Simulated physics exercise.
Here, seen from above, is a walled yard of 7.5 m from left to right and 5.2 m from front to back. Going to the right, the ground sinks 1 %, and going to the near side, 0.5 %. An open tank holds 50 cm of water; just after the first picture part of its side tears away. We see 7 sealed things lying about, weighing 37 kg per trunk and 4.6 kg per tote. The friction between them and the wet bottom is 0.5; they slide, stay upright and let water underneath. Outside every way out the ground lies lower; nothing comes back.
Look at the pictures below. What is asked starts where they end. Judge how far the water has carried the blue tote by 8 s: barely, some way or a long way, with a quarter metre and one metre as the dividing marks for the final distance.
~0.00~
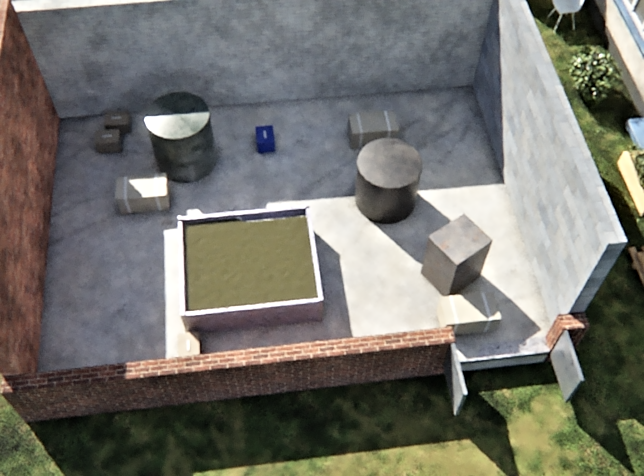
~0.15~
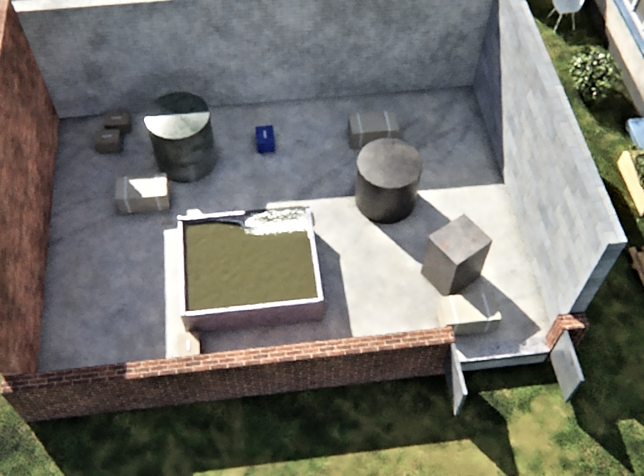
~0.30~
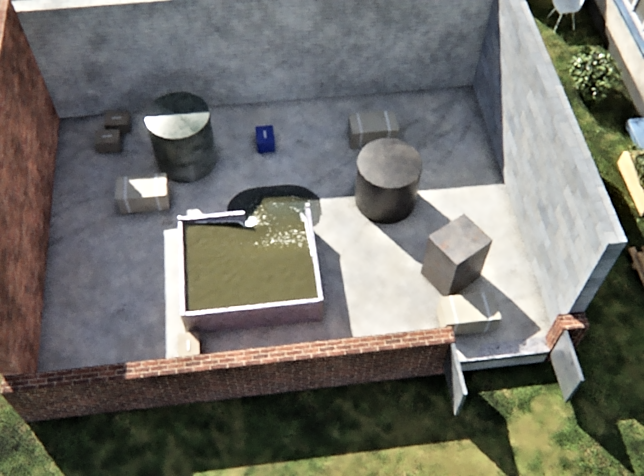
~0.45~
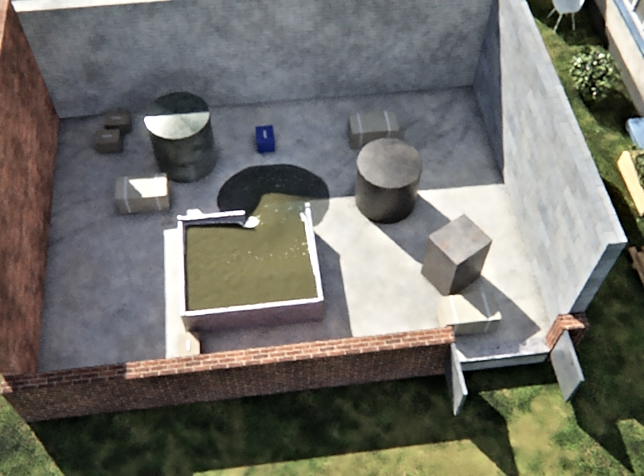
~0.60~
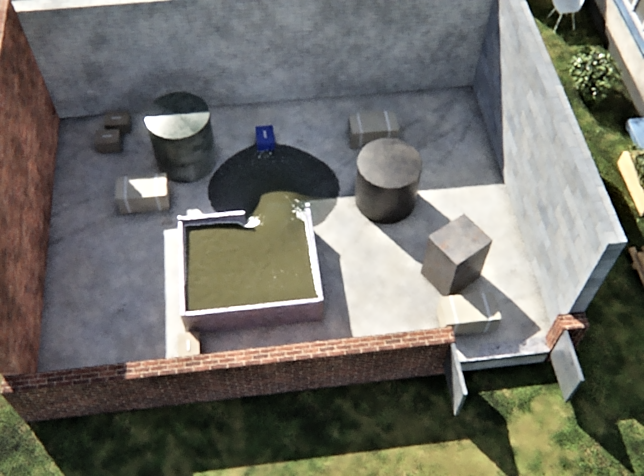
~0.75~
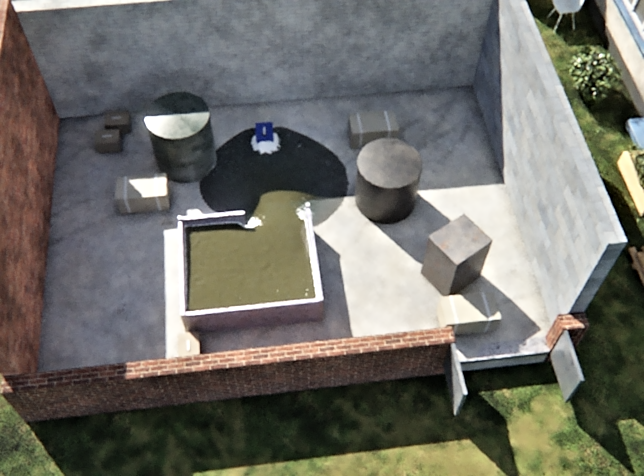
Result: A long way off.
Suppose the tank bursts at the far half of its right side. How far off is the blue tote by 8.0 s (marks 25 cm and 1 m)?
What happens next is that the blue tote drifts partway.
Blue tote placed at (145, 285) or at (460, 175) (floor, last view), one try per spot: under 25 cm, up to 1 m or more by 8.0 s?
Well, it scarcely moves on the first try and gets swept off on the second.
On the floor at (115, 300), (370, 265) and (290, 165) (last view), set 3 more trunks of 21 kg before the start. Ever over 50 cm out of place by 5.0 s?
In turn: Under, short of it, more.
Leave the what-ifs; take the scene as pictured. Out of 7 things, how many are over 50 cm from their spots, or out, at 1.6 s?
By my reckoning, 1.
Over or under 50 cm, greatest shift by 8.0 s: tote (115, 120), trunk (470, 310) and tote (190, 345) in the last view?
The first topped the threshold, the second never reached the threshold, and the third never reached the threshold.
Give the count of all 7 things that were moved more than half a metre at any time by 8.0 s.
By my tally, 4.
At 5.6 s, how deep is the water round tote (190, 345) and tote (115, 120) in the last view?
Some 0 cm at the first, some 5 cm at the second.
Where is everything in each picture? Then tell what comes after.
The blue tote at (265, 134) rests on the ground; water covers 2.9 m2; 0 of 7 have shifted, in the first frame.
The blue tote at (265, 134) rests on the ground; water covers 3.4 m2; 0 of 7 have shifted, in the second frame.
The blue tote at (265, 134), on the bottom; water covers 4.1 m2; 0 of 7 have shifted, in the third frame.
The blue tote at (265, 134) rests on the ground; water covers 4.9 m2; 0 of 7 have shifted, in the fourth frame.
The blue tote at (265, 134), on the bottom; water covers 5.8 m2; 0 of 7 have shifted, in the fifth frame.
The blue tote at (264, 131) rests on the ground, 8 cm from its start; water covers 6.8 m2; 1 of 7 have shifted, in the sixth frame.
After 1.6 s the blue tote is near (262, 98), 0.8 m from its start, afloat; 0 of 7 are out; 1 afloat.
After 3.6 s the blue tote is near (269, 99), 0.7 m from its start, afloat; 0 of 7 are out; 2 afloat.
After 5.6 s the blue tote is near (297, 96), 1.0 m from its start, afloat; 0 of 7 are out; 3 afloat.
After 8.0 s the blue tote is near (383, 92), 2.3 m from its start, afloat; 0 of 7 are out; 1 afloat.
